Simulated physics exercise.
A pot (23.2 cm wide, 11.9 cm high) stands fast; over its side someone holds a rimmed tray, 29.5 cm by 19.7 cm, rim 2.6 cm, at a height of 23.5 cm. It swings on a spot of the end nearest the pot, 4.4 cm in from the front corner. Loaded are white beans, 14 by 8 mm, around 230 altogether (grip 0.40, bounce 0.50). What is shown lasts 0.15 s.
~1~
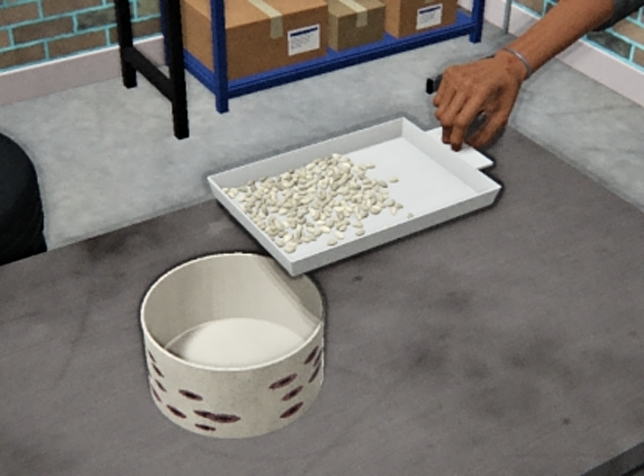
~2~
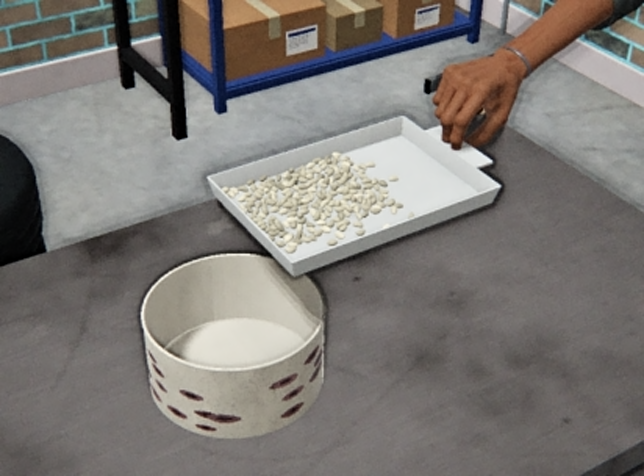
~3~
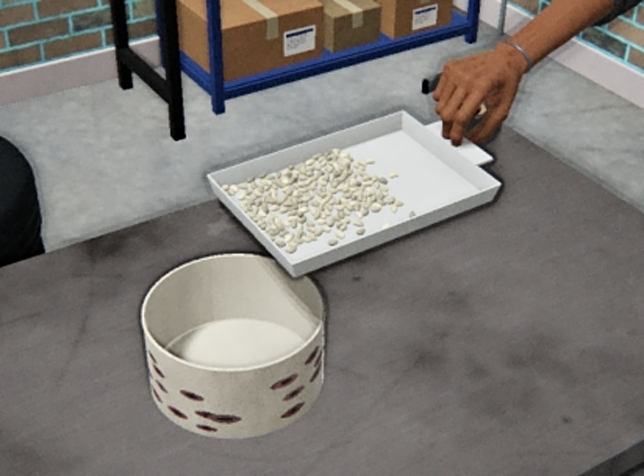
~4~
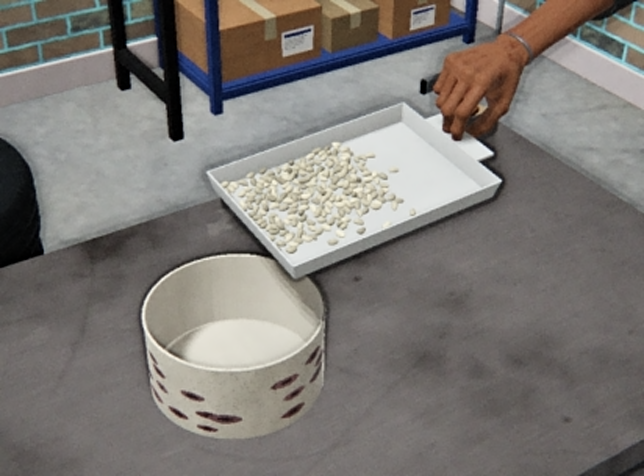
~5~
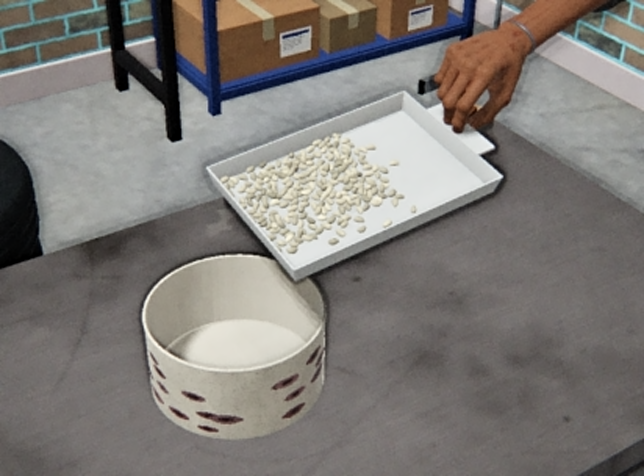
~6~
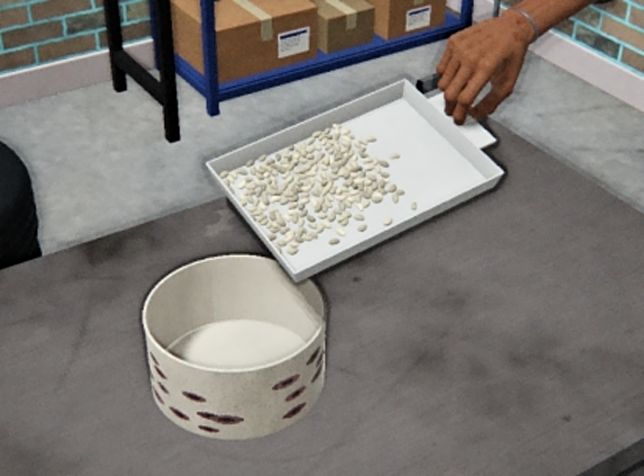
To begin with, a hand holds a white rimmed tray of white beans nearly level beside a round, speckled pale pot on a dark grey surface. The hand then gradually tilts the tray, its far side rising, while the beans barely shift on it and the pot stays still.
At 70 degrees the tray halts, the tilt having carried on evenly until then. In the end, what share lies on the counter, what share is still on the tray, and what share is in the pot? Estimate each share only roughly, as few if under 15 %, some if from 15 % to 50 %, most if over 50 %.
Roughly: Counter most, tray some, pot few.
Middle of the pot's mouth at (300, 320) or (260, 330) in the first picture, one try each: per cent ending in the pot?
In order, about 40 and about 40 per cent.
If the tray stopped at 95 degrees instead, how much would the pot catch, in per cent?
That comes out at some 5 per cent.
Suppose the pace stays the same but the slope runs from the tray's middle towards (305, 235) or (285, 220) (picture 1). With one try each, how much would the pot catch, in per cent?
Some 30 and 45 per cent.
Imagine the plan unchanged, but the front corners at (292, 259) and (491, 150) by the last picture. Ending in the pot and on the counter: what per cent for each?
The pot gets 45 and the counter 0.
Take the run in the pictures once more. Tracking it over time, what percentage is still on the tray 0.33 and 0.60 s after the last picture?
Around 100 first, about 40 after.
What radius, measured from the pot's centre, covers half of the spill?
About 24 cm from the centre.
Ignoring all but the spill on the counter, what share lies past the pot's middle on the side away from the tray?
70 per cent.
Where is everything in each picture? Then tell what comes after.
The first picture shows tray tilt 0 degrees, front corners at (293, 257) and (494, 186); middle of the pieces at (308, 200); pot at (233, 307).
The second picture shows tray tilt 1 degrees, front corners at (294, 258) and (494, 185); middle of the pieces at (308, 199).
The third picture shows tray tilt 2 degrees, front corners at (294, 259) and (494, 183); middle of the pieces at (308, 197).
The fourth picture shows tray tilt 5 degrees, front corners at (295, 261) and (494, 180), lowest corner left front; middle of the pieces at (308, 194).
The fifth picture shows tray tilt 9 degrees, front corners at (296, 264) and (496, 176), lowest corner left front; middle of the pieces at (308, 189).
The sixth picture shows tray tilt 14 degrees, front corners at (296, 268) and (497, 171), lowest corner left front; middle of the pieces at (309, 185); pot at (235, 309).
Then, 0.20 s after the last picture, tilt 43 degrees; the tray holds 100 %, the pot 0 %.
Then, 0.33 s after the last picture, tilt 62 degrees; the tray holds 100 %, the pot 0 %.
Then, 0.60 s after the last picture, tilt 70 degrees; the tray holds 40 %, the pot 0 %.
In the end, counter 75 %, tray 25 %, pot 0 %.
